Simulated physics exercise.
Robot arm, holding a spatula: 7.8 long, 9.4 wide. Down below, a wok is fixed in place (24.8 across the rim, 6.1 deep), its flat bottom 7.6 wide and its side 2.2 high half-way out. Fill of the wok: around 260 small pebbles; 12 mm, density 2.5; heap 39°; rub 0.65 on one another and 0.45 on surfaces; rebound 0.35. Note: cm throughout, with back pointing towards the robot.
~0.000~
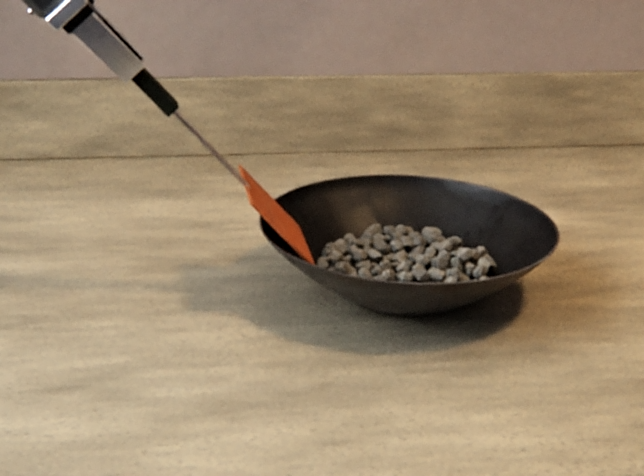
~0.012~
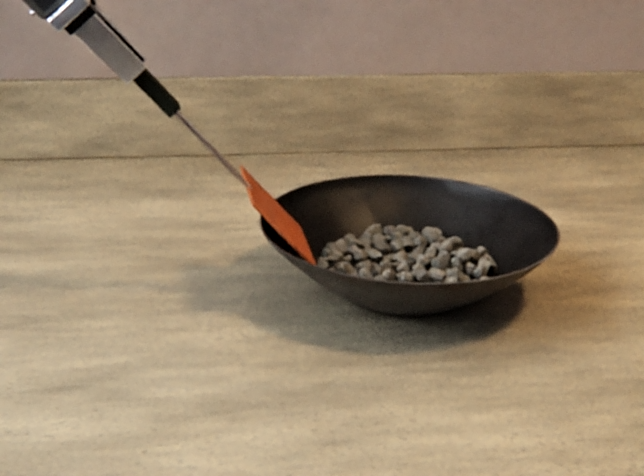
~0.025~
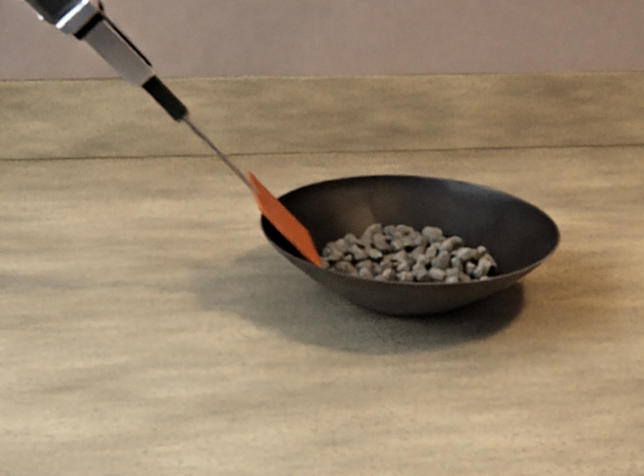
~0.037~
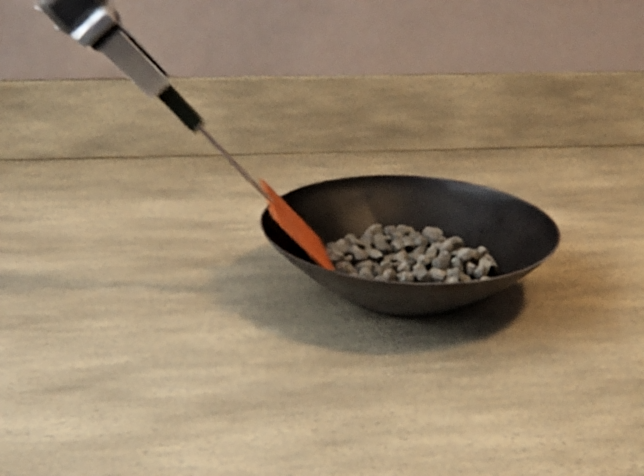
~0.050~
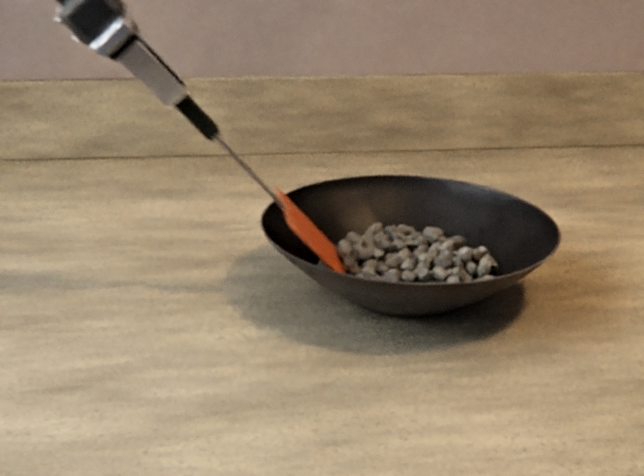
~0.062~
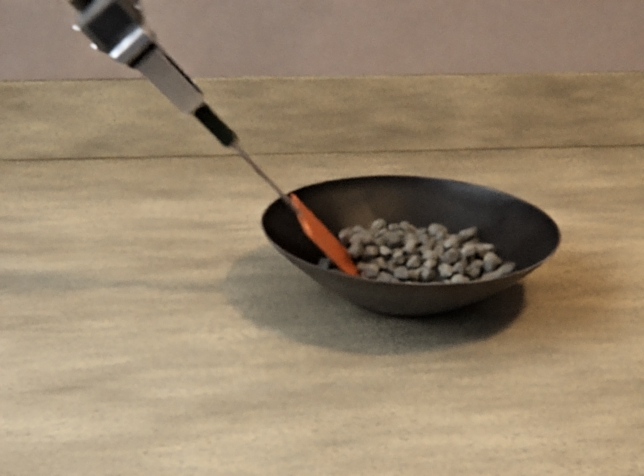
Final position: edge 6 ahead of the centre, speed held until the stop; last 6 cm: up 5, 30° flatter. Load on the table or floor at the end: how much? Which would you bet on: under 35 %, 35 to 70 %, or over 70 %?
I would bet on under 35 %.
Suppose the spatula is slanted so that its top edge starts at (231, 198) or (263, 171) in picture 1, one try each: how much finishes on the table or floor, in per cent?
About 25% and 30%.
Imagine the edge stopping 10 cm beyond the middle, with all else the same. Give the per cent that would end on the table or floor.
Changed stop: Approx. 60 %.
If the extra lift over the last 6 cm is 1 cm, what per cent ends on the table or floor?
Result: Approx. 35 %.
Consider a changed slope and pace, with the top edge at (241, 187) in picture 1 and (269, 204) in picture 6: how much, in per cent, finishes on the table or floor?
Roughly 5 %.
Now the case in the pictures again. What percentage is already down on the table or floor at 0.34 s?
Share at that moment: About 10 %.
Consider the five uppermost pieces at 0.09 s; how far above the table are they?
Roughly 6 cm above the table.
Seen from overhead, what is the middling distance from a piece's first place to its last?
Somewhere around 5 centimetres, I'd say.
After 0.09 s, sloping 48°, highest piece 7 above the table; 265 in the wok.
After 0.12 s, sloping 37°, highest piece 8 above the table; 264 in the wok, 1 on the blade or in flight.
After 0.34 s, sloping 18°, highest piece 12 above the table; 203 in the wok, 27 on the table or floor, 35 on the blade or in flight.
After 1.39 s, sloping 18°, highest piece 7 above the table; 203 in the wok, 62 on the table or floor.
At rest, 203 in the wok, 62 on the table or floor. That is 23 % on the table or floor.
